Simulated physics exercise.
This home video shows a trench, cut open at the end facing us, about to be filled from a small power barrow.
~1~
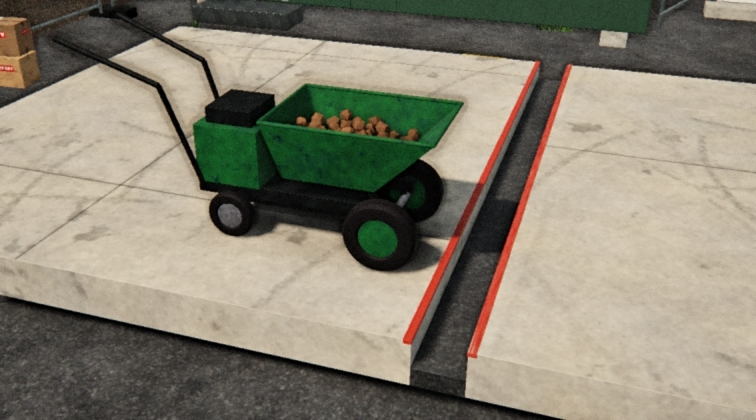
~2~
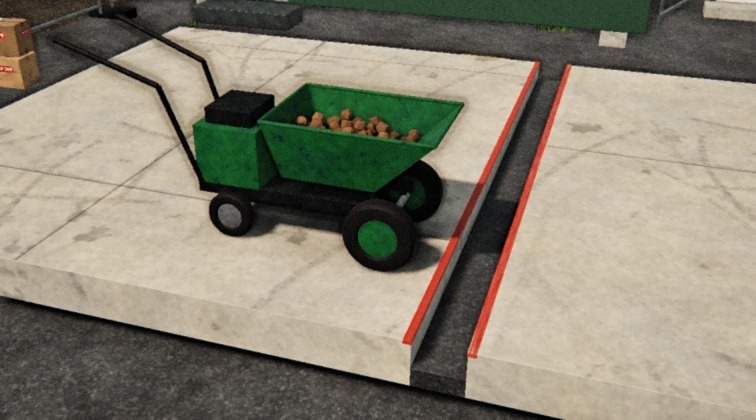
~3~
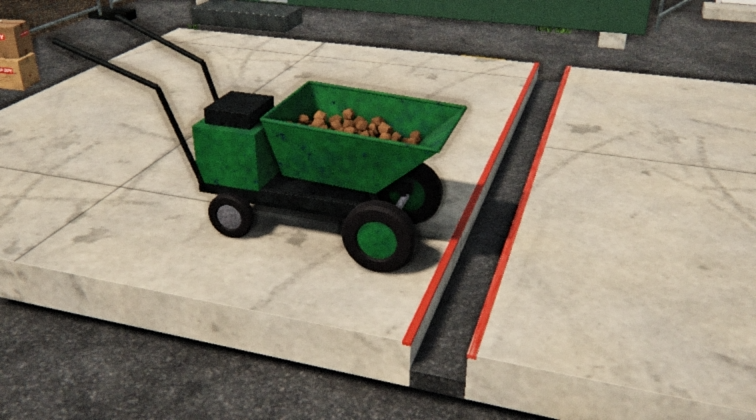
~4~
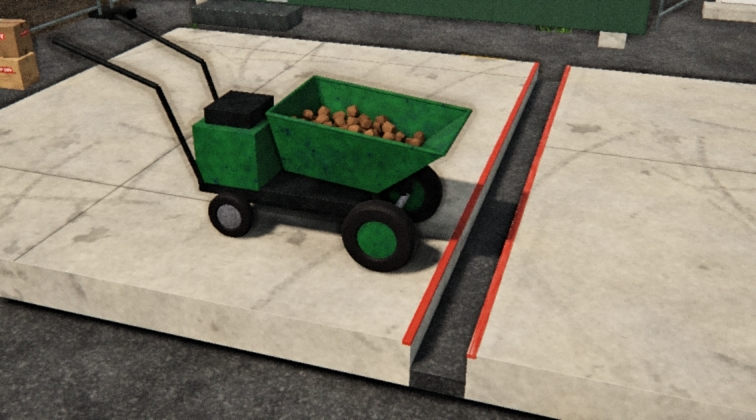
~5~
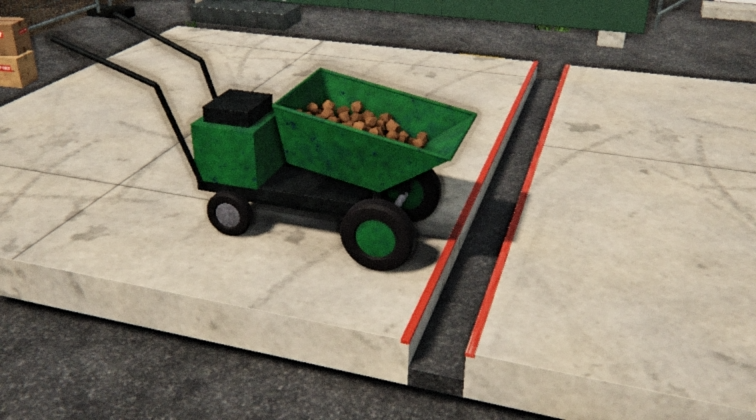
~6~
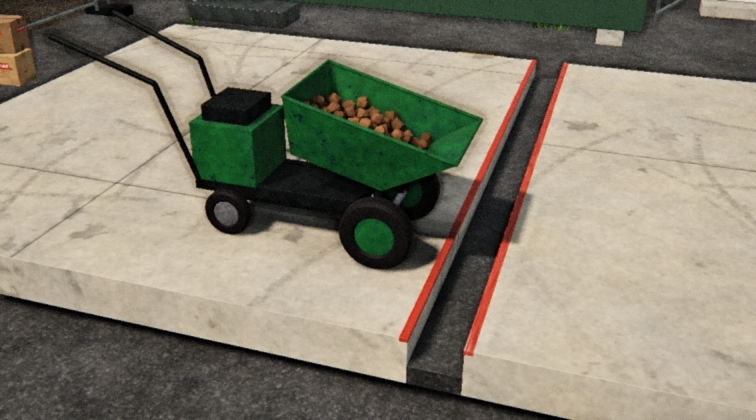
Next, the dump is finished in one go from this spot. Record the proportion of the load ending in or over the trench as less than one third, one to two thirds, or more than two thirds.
To my eye, the trench share falls short of a third.
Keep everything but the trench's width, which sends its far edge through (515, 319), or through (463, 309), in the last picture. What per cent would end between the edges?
I'd expect close to 50 in a hundred and then close to 0 in a hundred.
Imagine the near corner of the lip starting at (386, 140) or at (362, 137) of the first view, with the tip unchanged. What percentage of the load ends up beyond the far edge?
Roughly 10 percent first, then roughly 10 percent.
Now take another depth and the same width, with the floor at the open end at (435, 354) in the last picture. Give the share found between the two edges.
Estimate: Approx. 0 %.
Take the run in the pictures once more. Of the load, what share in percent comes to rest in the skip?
I'd put it at about 40 per cent.
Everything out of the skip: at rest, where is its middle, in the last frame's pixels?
I'd say the middle ends up at about (564, 266).
Soon, skip tipped steeply; all in the skip.
A while on, skip tipped right over; most in the skip; about a quarter beyond it; a stray few falling.
Towards the end, skip tipped right over; about half in the skip; about half beyond it.
Finally, skip tipped right over; about a third in the skip; none in or heaped over the trench; about two thirds beyond it.
